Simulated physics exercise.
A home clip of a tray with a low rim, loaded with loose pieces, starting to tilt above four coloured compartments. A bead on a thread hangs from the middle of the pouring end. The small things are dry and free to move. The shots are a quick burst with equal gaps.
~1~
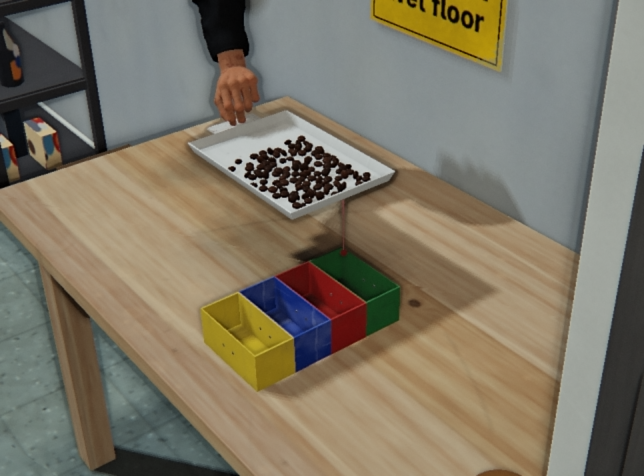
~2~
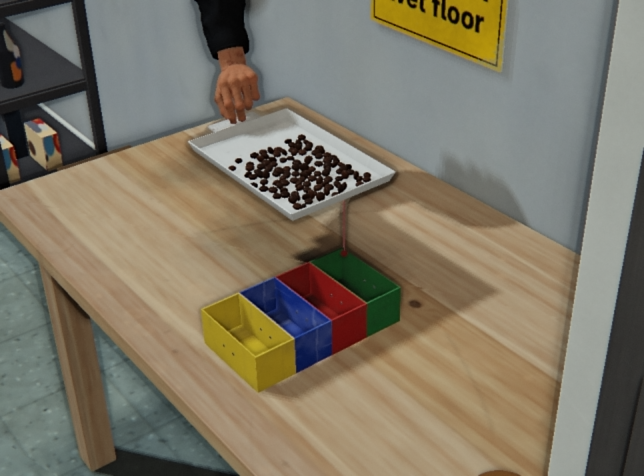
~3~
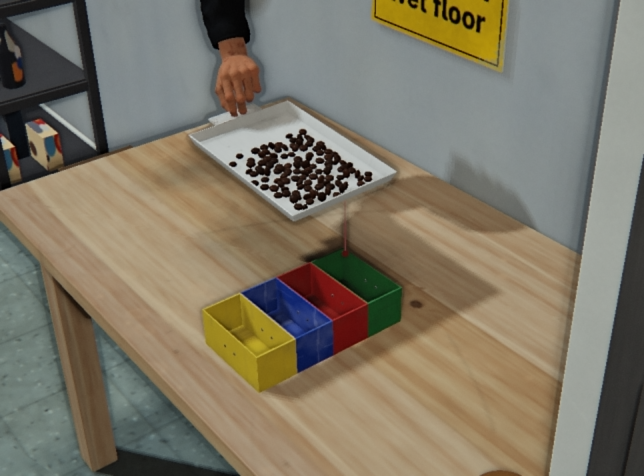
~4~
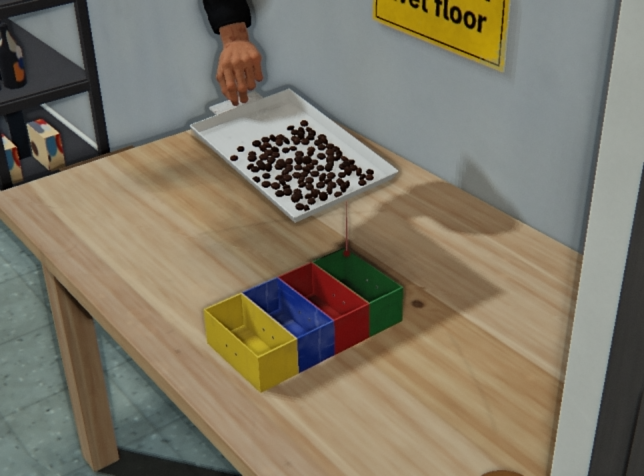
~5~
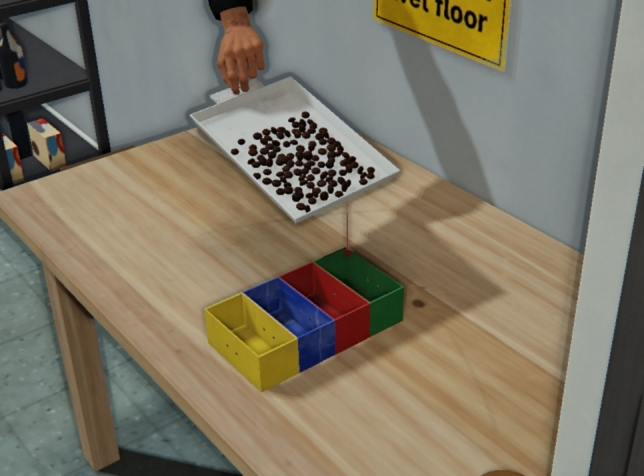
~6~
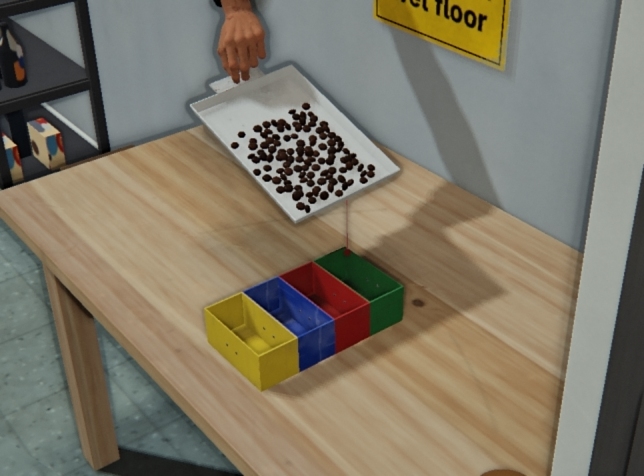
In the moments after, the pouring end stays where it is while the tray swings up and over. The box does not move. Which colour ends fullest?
The red cell gets the most.
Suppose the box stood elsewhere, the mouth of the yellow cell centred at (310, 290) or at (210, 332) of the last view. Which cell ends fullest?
First the yellow one, then the cell in green.
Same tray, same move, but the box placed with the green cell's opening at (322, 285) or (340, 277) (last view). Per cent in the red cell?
The first gives 10 %, the second 40 %.
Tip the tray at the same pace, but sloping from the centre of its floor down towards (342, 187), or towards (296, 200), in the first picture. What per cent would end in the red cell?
Near 10 % and 60 %.
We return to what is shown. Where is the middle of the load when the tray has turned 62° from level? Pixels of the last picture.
Roughly at (324, 186).
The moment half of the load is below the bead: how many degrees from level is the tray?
Roughly 85°.
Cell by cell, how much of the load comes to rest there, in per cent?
In per cent, yellow cell 0, blue cell 10, red cell 50 and green cell 30.
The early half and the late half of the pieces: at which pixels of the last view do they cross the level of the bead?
Around (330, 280) and then (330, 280).
Shortly afterwards, tray tipped steeply; all but a few on the tray; only a few falling or outside the box.
Next, tray tipped past a quarter turn; a little on the tray; near half in the red cell; near a quarter in the green cell; a little in the blue cell; near a quarter falling or outside the box.
Some moments later, tray tipped past a quarter turn; near half in the red cell; near a quarter in the green cell; a little in the blue cell; a little falling or outside the box.
In the end, tray tipped past a quarter turn; near half in the red cell; near a quarter in the green cell; a little in the blue cell; none at all in the yellow cell; a little outside the box.
